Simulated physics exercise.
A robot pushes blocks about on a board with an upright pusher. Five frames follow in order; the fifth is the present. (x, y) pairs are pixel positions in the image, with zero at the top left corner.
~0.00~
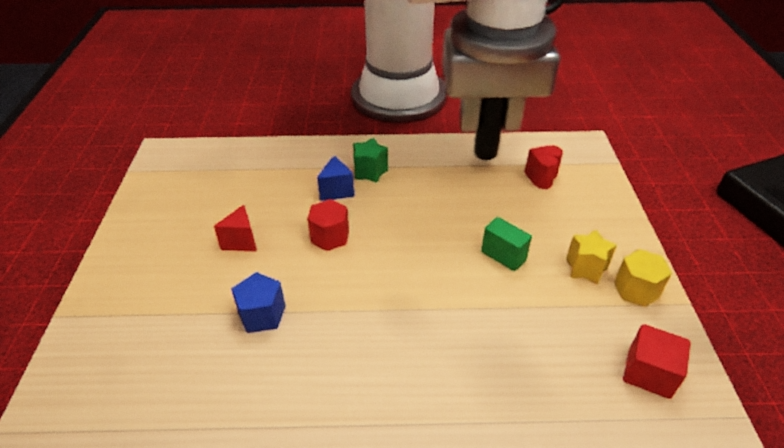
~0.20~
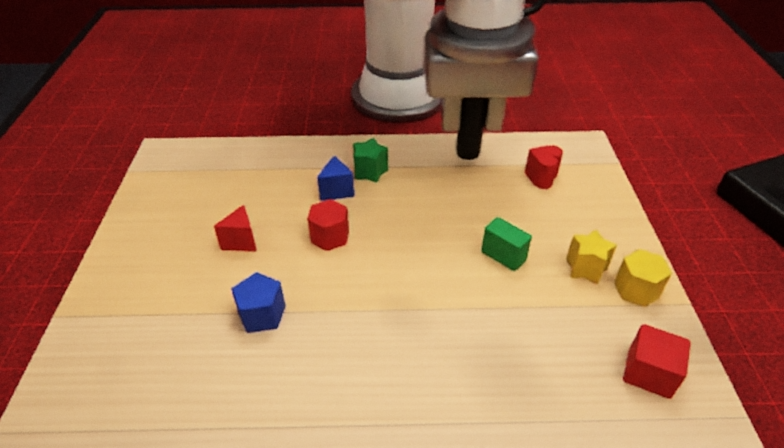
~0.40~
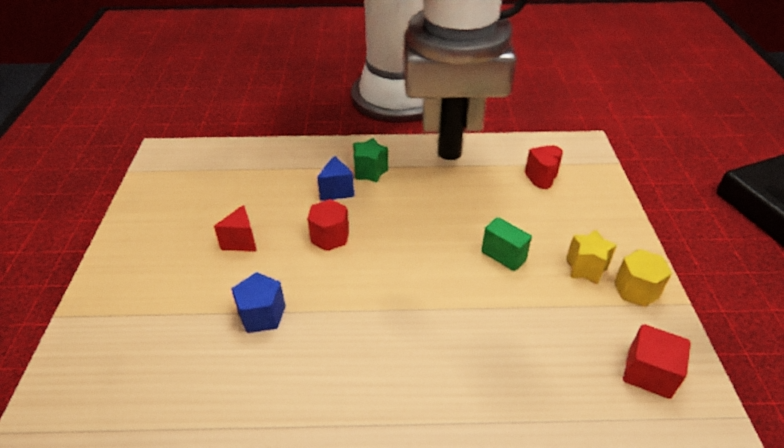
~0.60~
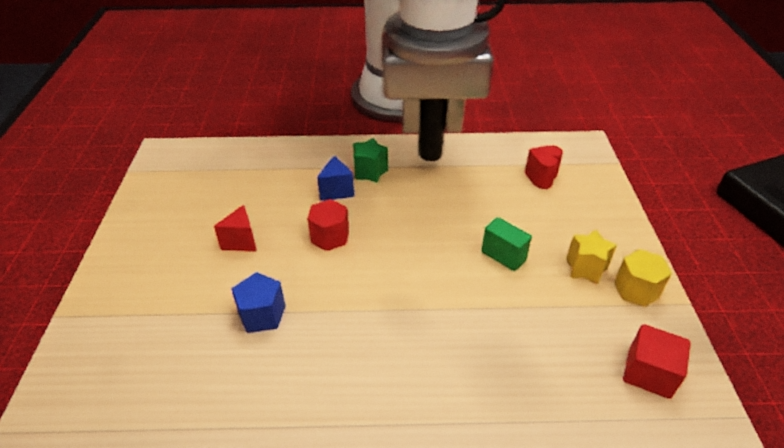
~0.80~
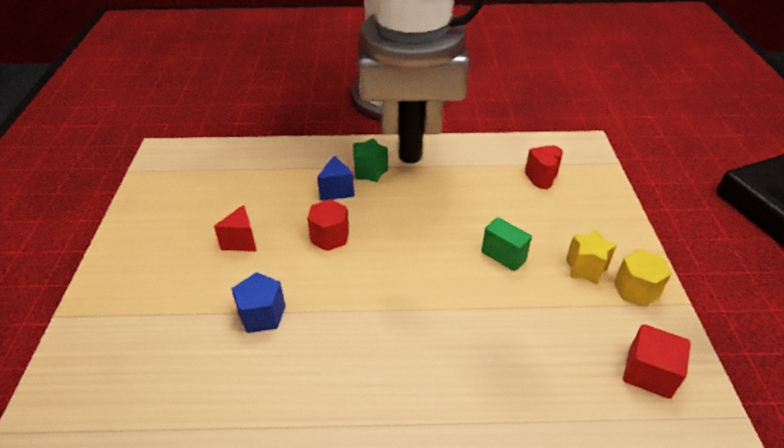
On a light wooden board over a red surface, a robot arm's dark upright pusher moves steadily left along the far edge, nearing the green star block beside a blue triangular piece, while the scattered colored blocks stay still.
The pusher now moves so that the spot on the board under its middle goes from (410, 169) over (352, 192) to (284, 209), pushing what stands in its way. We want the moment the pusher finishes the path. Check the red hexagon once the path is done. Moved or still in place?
At the end of the path, the red hexagon remains in its old spot.
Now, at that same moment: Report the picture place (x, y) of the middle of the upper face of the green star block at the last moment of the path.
It is at (350, 149).
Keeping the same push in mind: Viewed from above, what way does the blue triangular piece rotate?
Overhead view: Clockwise.
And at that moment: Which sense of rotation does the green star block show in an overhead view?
The turn is clockwise.
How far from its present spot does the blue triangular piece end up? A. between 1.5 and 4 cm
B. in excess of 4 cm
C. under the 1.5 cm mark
Answer: B.
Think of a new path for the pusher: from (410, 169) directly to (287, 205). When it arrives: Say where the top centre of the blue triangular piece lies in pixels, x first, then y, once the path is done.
It should be at (258, 188) by then.
On the path given first. One third of the way, pusher at (371, 172); green star block at (354, 148), turned 20° clockwise.
Two thirds of the way, pusher at (329, 186); blue triangular piece at (302, 173), turned 45° clockwise; green star block at (350, 149), turned 40° clockwise.
At the end, pusher at (281, 197); red hexagon not moved; blue triangular piece at (260, 176), turned 80° clockwise; green star block at (350, 149), turned 40° clockwise.
